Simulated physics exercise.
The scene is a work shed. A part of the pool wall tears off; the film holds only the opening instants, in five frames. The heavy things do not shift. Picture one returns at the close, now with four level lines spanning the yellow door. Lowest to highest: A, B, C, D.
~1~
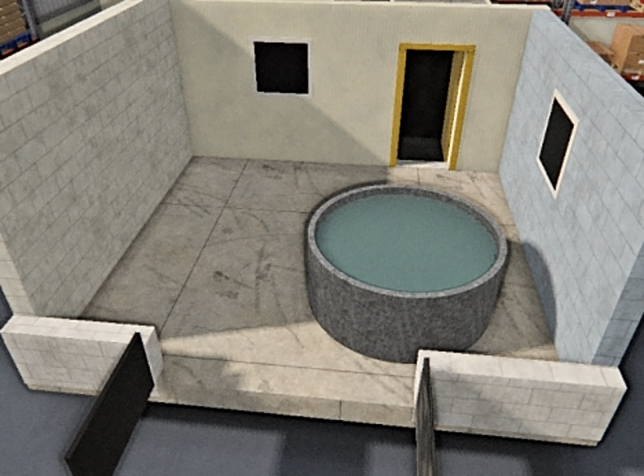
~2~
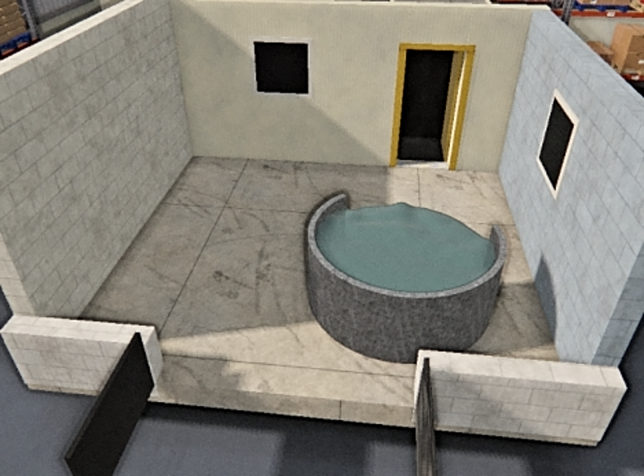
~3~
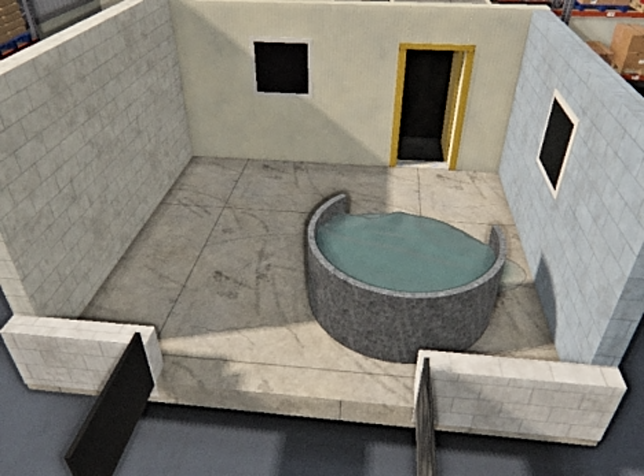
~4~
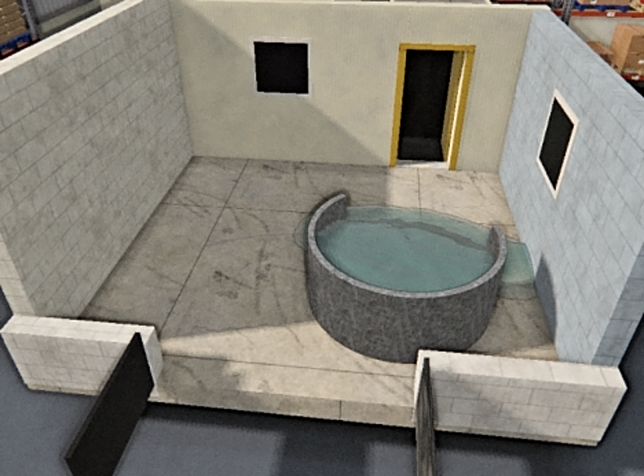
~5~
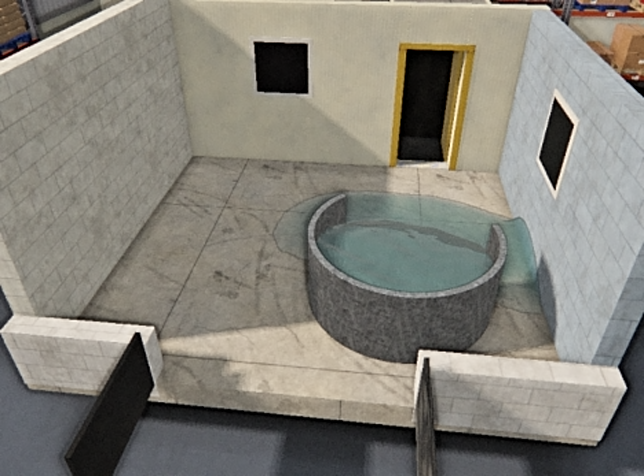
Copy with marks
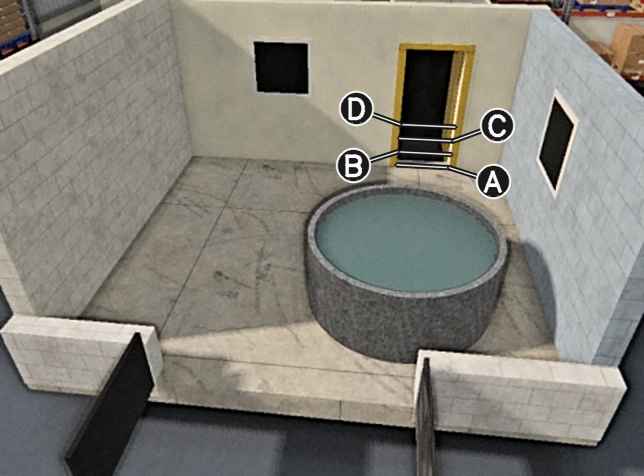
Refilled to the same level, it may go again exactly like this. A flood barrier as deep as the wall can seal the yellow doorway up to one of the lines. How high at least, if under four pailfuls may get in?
The answer is height C.
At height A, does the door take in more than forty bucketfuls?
Yes.
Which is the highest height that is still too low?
It is B.
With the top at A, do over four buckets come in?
Yes.
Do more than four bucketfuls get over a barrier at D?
No, not at all.
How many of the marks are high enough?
Two.
On the marked copy, A at (422, 166); B at (424, 153); C at (426, 139); D at (427, 125); from the bottom up A, B, C, D.
With A, dozens of bucketfuls pour in.
With B, about 11 bucketfuls get in.
With C, a splash gets over, under a bucket.
With D, nothing gets over.
